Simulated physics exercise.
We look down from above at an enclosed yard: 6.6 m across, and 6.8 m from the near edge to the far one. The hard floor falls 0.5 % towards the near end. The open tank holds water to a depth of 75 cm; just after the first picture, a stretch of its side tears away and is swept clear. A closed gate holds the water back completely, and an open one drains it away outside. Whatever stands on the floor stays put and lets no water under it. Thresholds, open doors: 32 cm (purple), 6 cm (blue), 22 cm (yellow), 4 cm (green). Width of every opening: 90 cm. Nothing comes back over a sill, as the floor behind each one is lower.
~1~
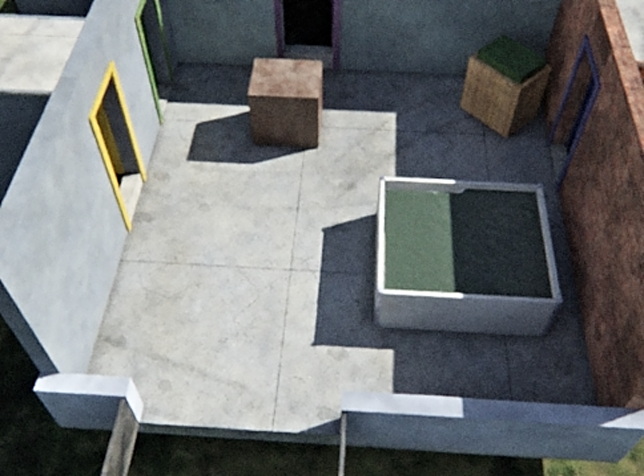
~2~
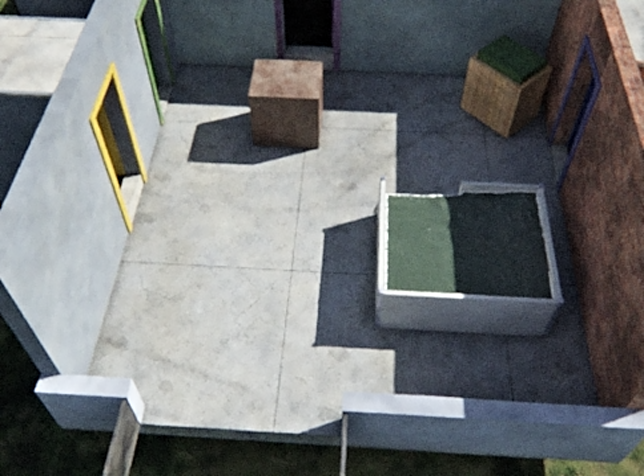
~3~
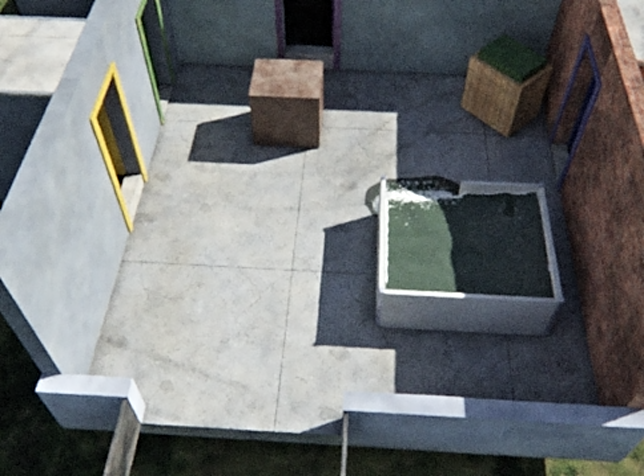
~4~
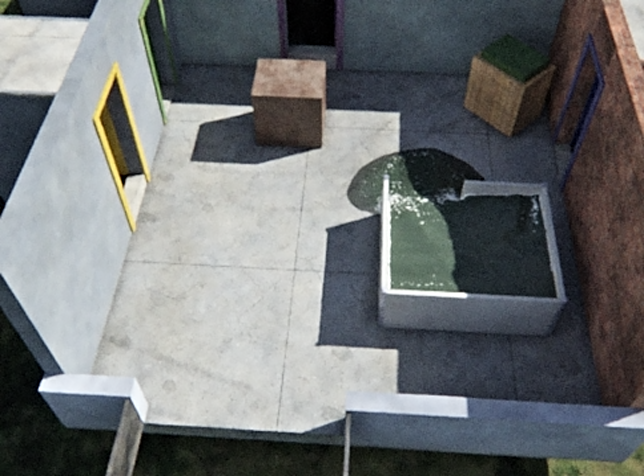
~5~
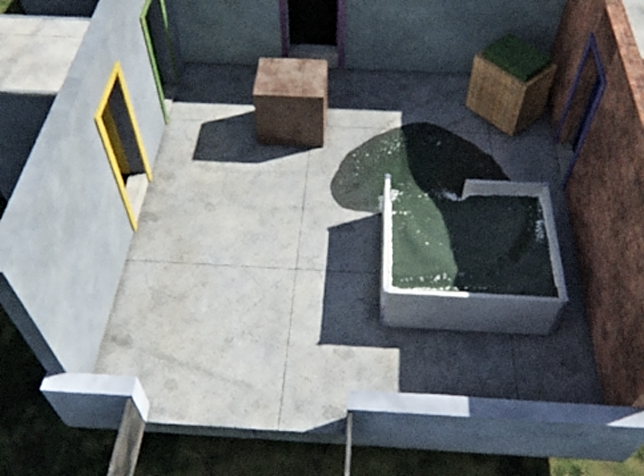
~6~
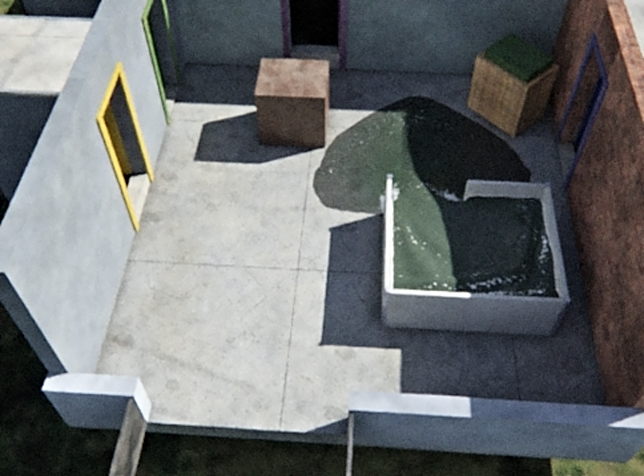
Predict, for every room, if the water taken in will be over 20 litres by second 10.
Outcome: The purple door will not let too much through, the blue door will let too much through, the yellow door will not let too much through, the green door will let too much through.
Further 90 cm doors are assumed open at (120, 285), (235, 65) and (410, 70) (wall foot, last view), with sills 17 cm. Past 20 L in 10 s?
Note, doorways in listed order: Stays short, stays short, goes beyond.
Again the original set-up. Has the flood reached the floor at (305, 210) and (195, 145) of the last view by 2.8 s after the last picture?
I'd say spared, then drenched.
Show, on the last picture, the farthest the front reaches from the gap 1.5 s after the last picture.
I'd put it close to (205, 66).
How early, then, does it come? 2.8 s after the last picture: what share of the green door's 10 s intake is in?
10 per cent, roughly.
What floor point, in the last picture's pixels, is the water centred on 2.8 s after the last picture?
At roughly (410, 172).
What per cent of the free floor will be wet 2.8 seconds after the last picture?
I'd guess around 45 %.
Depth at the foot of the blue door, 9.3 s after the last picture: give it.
It's some 8.5 centimetres deep.
Then, 0.7 s after the last picture water covers 25 % of the floor and is deepest (40 cm) near (411, 210); purple door not reached, blue door 4 cm at the sill, 0 L in, yellow door not reached, green door not reached.
Then, 1.5 s after the last picture water covers 35 % of the floor and is deepest (40 cm) near (370, 73); purple door 25 cm at the sill, 0 L in, blue door 5 cm at the sill, 0 L in, yellow door not reached, green door not reached.
Then, 2.8 s after the last picture water covers 45 % of the floor and is deepest (28 cm) near (530, 79); purple door 15 cm at the sill, 1 L in, blue door 11 cm at the sill, 10 L in, yellow door 5 cm at the sill, 0 L in, green door 16 cm at the sill, 28 L in.
Then, 5.3 s after the last picture water covers 70 % of the floor and is deepest (22 cm) near (534, 106); purple door 11 cm at the sill, 1 L in, blue door 9 cm at the sill, 28 L in, yellow door 6 cm at the sill, 0 L in, green door 13 cm at the sill, 159 L in.
Then, 9.3 s after the last picture water covers 95 % of the floor and is deepest (13 cm) near (603, 432); purple door 7 cm at the sill, 1 L in, blue door 9 cm at the sill, 56 L in, yellow door 4 cm at the sill, 0 L in, green door 10 cm at the sill, 290 L in.
